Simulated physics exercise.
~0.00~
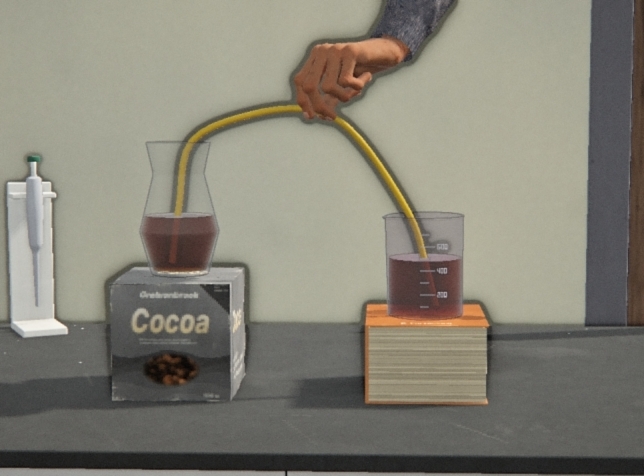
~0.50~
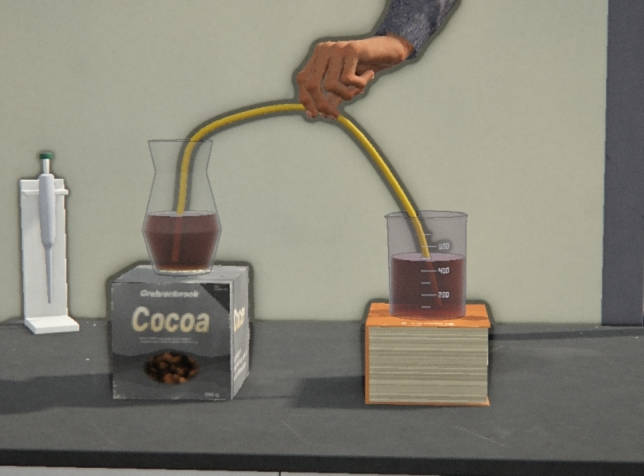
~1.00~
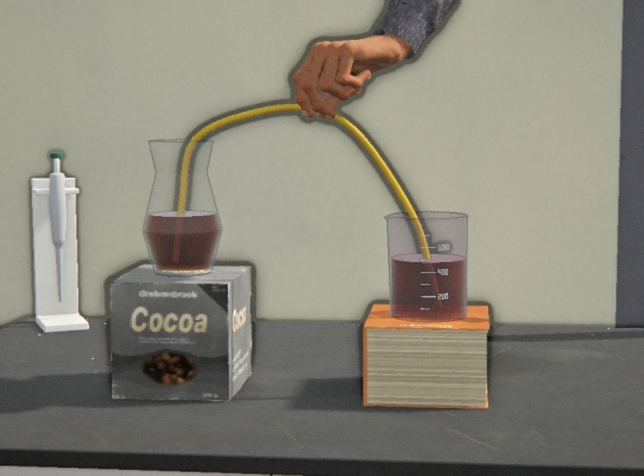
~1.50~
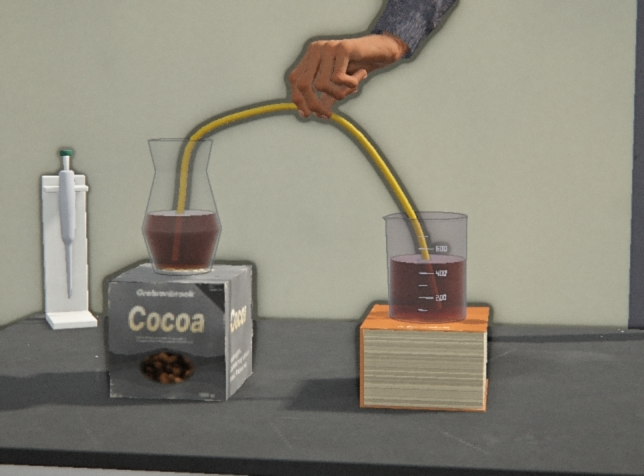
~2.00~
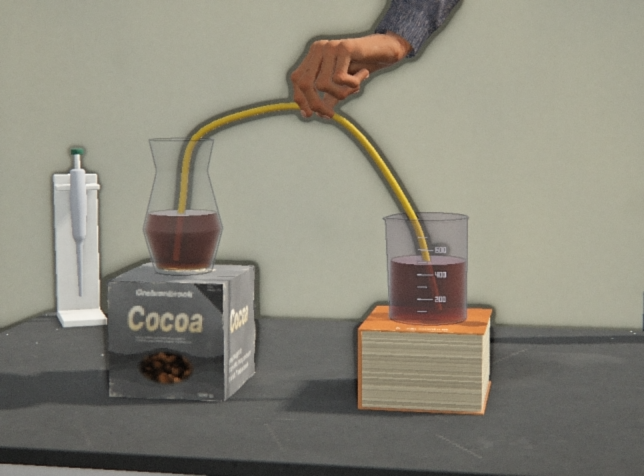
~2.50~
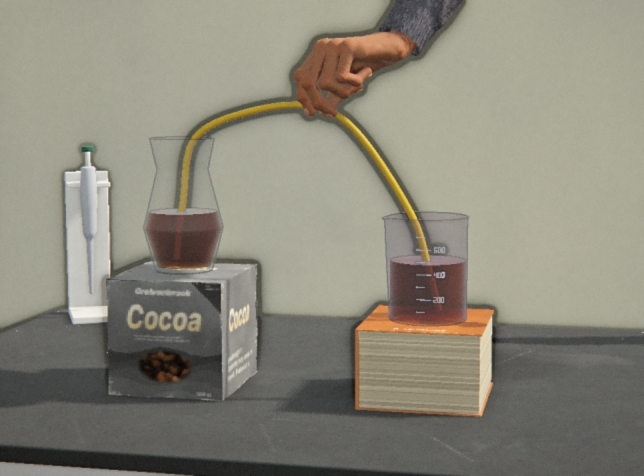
On a dark bench, a hand pinches a yellow hose between two half-full glass containers, motionless.
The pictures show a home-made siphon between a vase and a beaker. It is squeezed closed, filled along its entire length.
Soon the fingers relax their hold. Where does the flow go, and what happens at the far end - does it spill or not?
Here is how it goes: Flow: Into the right-hand one; taker: Does not spill.
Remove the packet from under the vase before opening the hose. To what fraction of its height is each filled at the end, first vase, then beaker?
The first ends at 80 % of its height, the second at 25 %.
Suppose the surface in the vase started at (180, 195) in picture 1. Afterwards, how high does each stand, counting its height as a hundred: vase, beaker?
30 % and 85 %, in that order.
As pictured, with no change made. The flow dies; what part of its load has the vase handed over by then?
Close to 45 in a hundred.
By 8.0 s, the vase is about a third full; the beaker is about two thirds full.
By 20.0 s, the vase is about a quarter full; the beaker is about three quarters full.
By 45.0 s, the vase is about a quarter full; the beaker is about three quarters full; the two surfaces are level.
